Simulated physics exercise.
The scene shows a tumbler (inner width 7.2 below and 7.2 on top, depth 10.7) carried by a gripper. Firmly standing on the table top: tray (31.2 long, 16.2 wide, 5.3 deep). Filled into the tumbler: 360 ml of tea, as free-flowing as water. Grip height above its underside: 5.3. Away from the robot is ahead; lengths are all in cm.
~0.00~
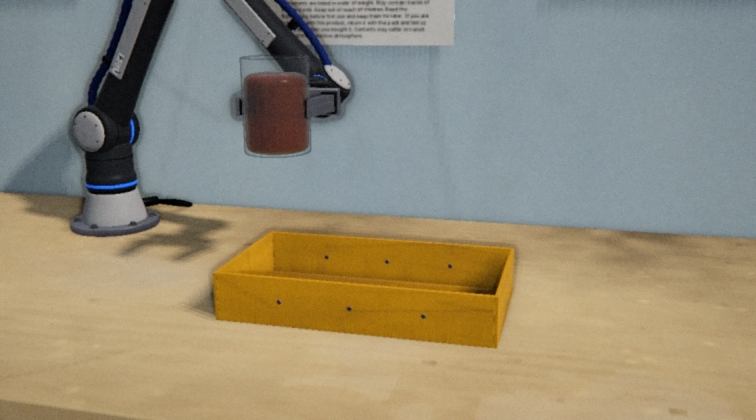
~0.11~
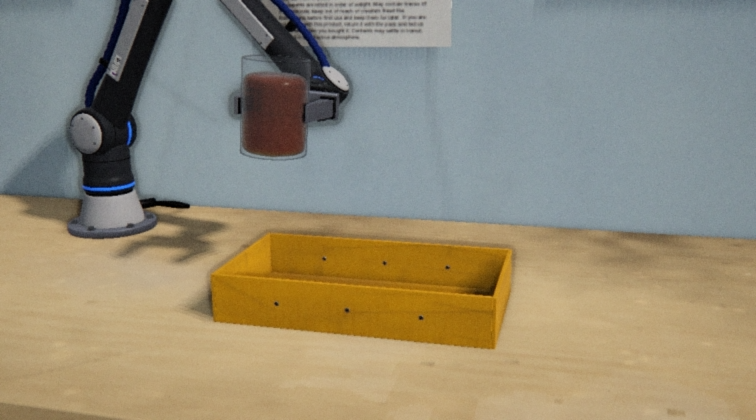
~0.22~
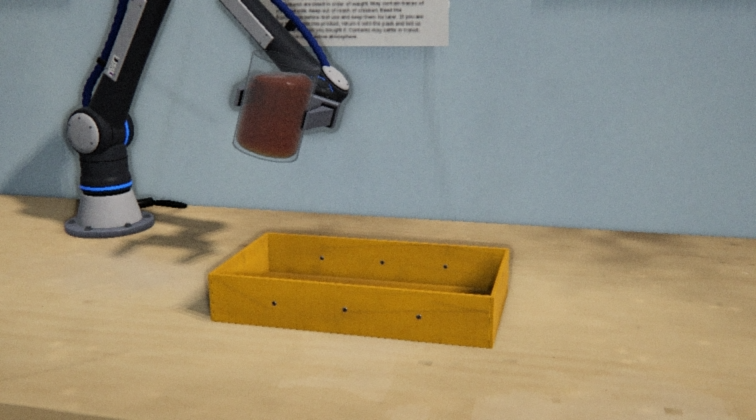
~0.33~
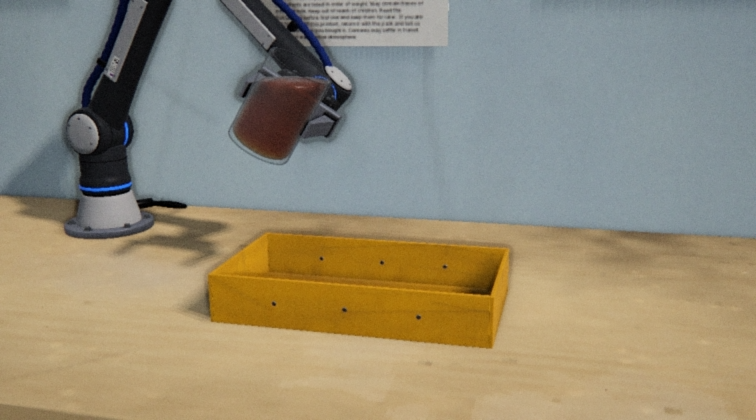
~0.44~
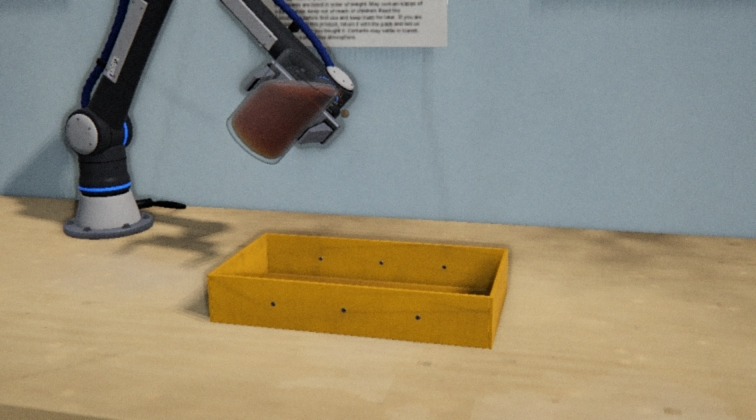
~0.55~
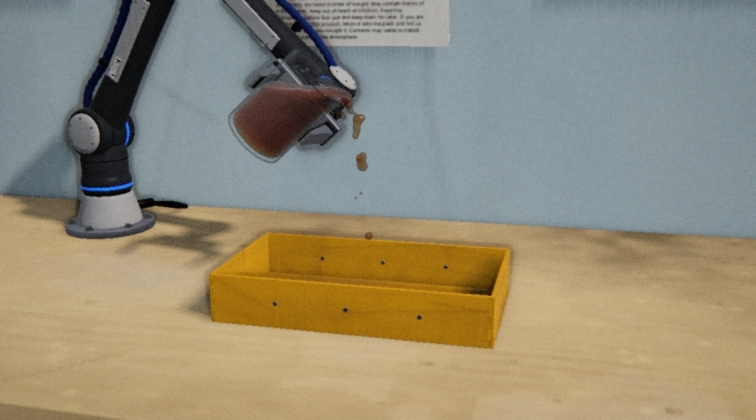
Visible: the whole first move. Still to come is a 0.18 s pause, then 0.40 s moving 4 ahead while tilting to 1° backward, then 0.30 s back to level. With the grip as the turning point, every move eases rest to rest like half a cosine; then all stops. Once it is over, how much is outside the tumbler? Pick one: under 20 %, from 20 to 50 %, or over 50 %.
Under 20 %.
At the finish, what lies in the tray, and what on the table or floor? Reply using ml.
Approx. 35 ml then 0 ml.
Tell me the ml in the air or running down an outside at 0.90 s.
It comes to close to 5 ml.
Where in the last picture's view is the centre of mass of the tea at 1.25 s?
Approximate centre pixel: (326, 137).
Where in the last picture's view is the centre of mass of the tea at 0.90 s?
Near pixel (306, 134).
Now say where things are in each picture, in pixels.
Tumbler middle at (276, 106), level; upper third of the tea around (275, 87), from x 245 to 305, top at y 75; 360 ml in the tumbler, in the first frame.
Tumbler middle at (275, 108), tilted 5° forward; upper third of the tea around (275, 88), from x 245 to 305, top at y 75, in the second frame.
Tumbler middle at (275, 108), tilted 17° forward; upper third of the tea around (280, 88), from x 235 to 310, top at y 75, in the third frame.
Tumbler middle at (279, 108), tilted 31° forward; upper third of the tea around (288, 90), from x 235 to 325, top at y 75, in the fourth frame.
Tumbler middle at (281, 108), tilted 43° forward; upper third of the tea around (293, 93), from x 230 to 345, top at y 80, in the fifth frame.
Tumbler middle at (284, 108), tilted 48° forward; upper third of the tea around (296, 96), from x 235 to 375, top at y 80; 345 ml in the tumbler, 10 ml in the air or running down outside, in the sixth frame.
By 0.90 s, tilted 29° forward, liquid up to 26 above the table; 320 ml in the tumbler, 30 ml in the tray, 5 ml in the air or running down outside.
By 1.25 s, level, liquid up to 26 above the table; 320 ml in the tumbler, 35 ml in the tray.
By 1.63 s, level, liquid up to 27 above the table; 320 ml in the tumbler, 35 ml in the tray.
By 2.43 s, level, liquid up to 26 above the table; 320 ml in the tumbler, 35 ml in the tray.
Final state, 320 ml in the tumbler, 35 ml in the tray. That is 10 % outside the tumbler.
